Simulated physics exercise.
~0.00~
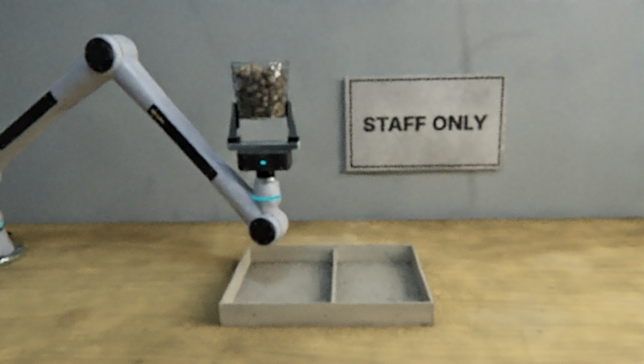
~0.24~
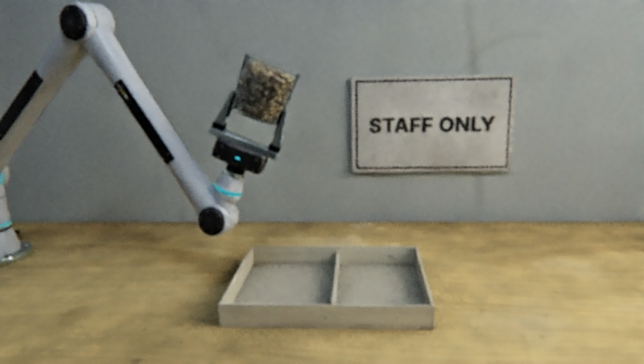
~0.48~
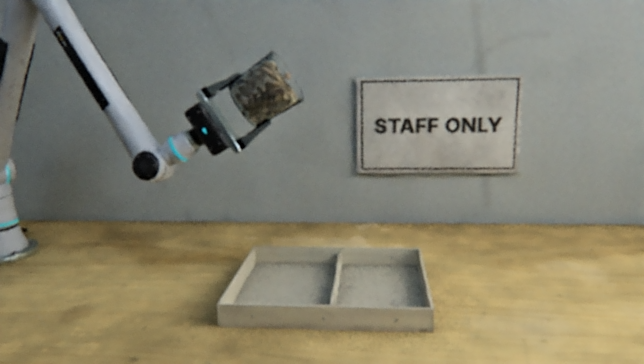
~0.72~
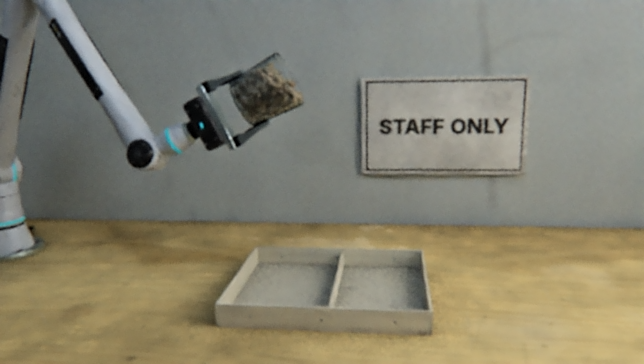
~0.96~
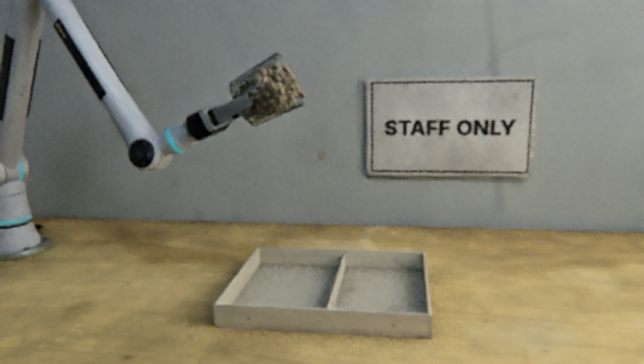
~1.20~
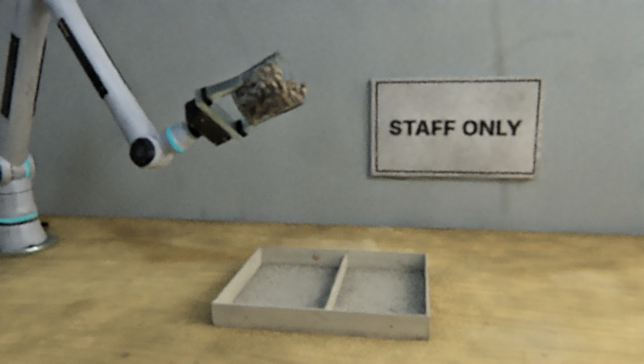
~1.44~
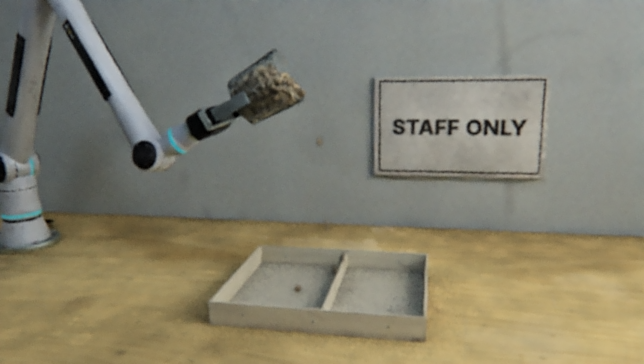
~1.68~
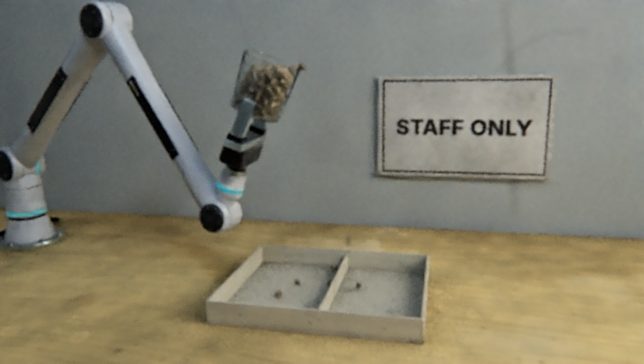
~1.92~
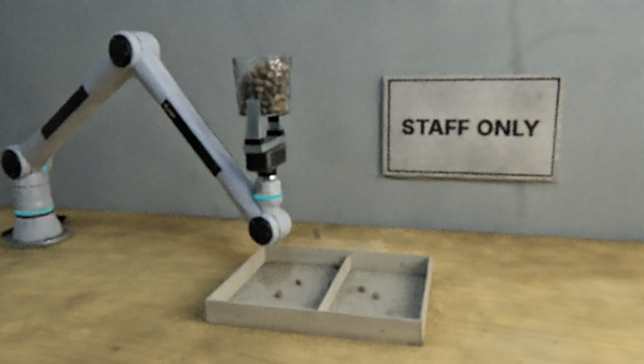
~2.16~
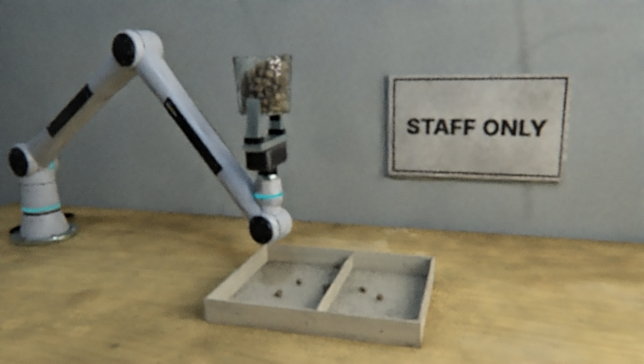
Robot arm tilting a clear tumbler of pebbles over a divided tray, rolling it, spilling a few, then standing it upright, mostly full.
